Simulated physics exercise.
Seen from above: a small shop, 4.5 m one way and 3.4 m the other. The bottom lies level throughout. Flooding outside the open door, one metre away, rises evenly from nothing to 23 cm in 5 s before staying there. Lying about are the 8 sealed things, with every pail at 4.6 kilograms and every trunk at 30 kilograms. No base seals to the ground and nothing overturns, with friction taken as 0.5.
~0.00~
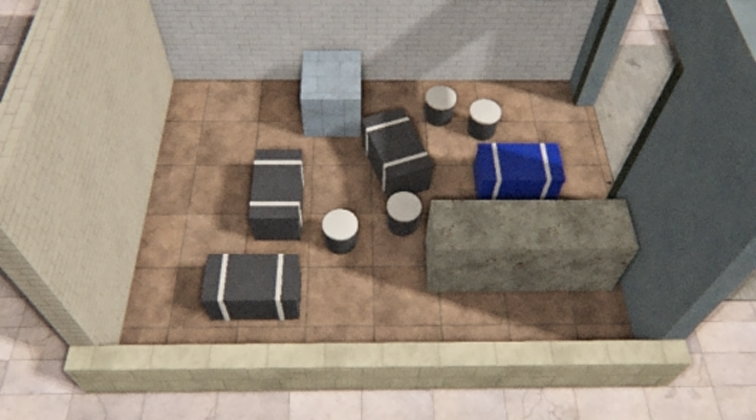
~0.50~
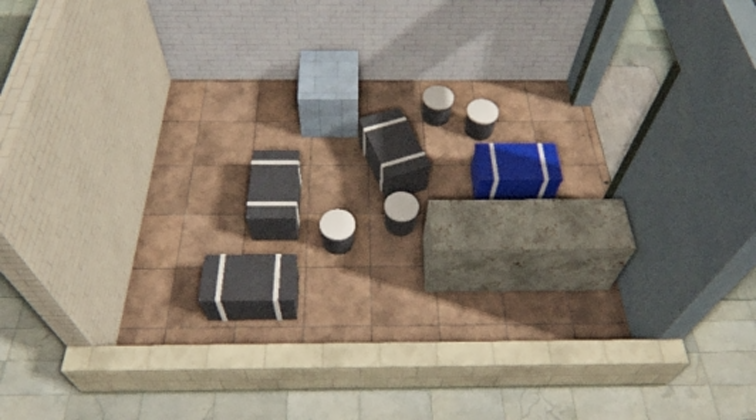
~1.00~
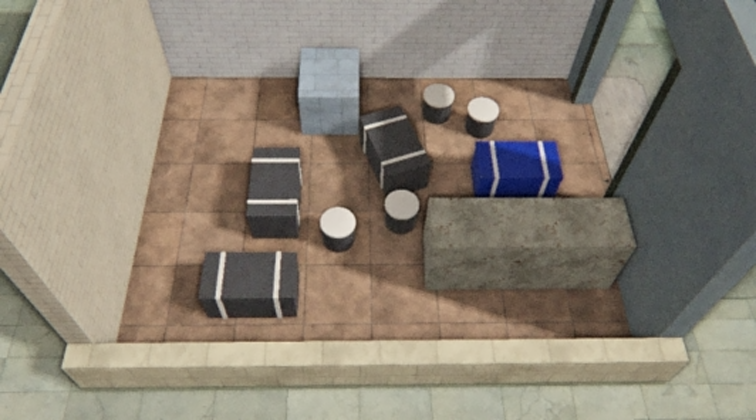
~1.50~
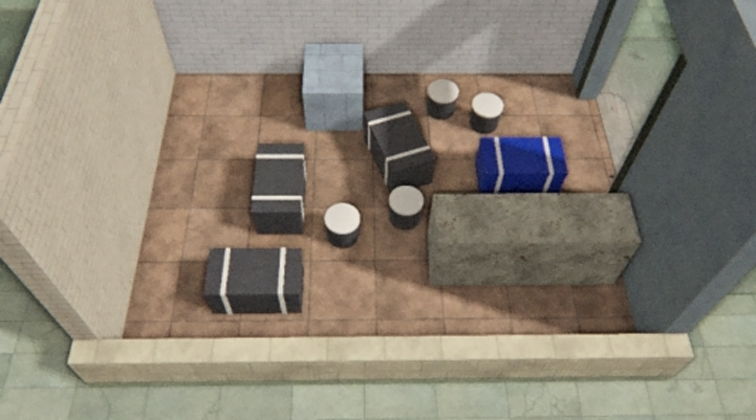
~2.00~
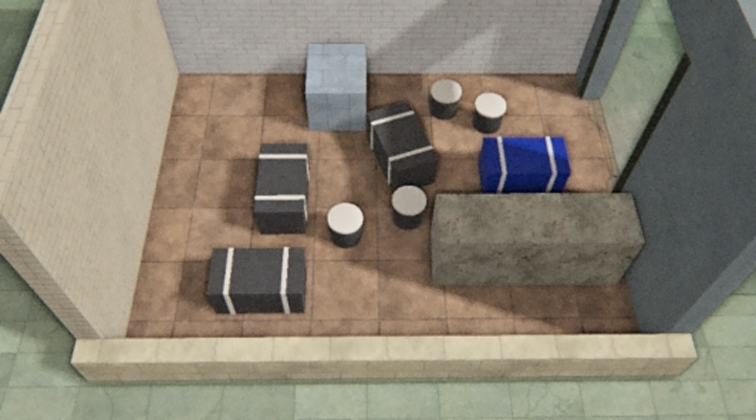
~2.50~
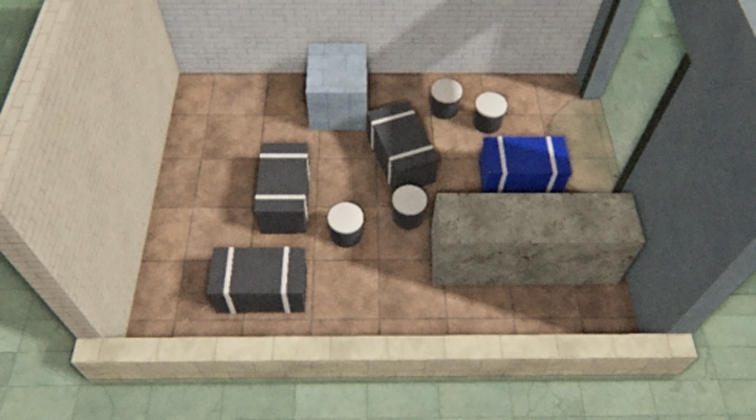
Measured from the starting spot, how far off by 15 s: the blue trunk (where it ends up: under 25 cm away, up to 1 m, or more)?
Result: A large displacement.
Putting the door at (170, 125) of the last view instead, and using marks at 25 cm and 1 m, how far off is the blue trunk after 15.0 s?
Outcome - blue trunk: Short shift.
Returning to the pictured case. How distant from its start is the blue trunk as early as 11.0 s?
I'd put it at around 250 cm.
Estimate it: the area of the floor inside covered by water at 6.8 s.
I'd estimate close to 9.5 m2.
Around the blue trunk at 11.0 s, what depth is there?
11 cm, roughly.
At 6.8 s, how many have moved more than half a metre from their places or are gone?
The number comes to 5.
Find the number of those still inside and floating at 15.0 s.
Of them, 8.
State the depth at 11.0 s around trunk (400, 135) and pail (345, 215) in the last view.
Roughly 16 and 17 cm.
After 3.5 s the blue trunk is near (527, 155), 0.0 m from its start, aground; 0 afloat.
After 6.8 s the blue trunk is near (435, 162), 0.9 m from its start, afloat; 3 afloat.
After 11.0 s the blue trunk is near (358, 313), 2.3 m from its start, afloat; 8 afloat.
After 15.0 s the blue trunk is near (599, 280), 1.5 m from its start, afloat; 8 afloat.
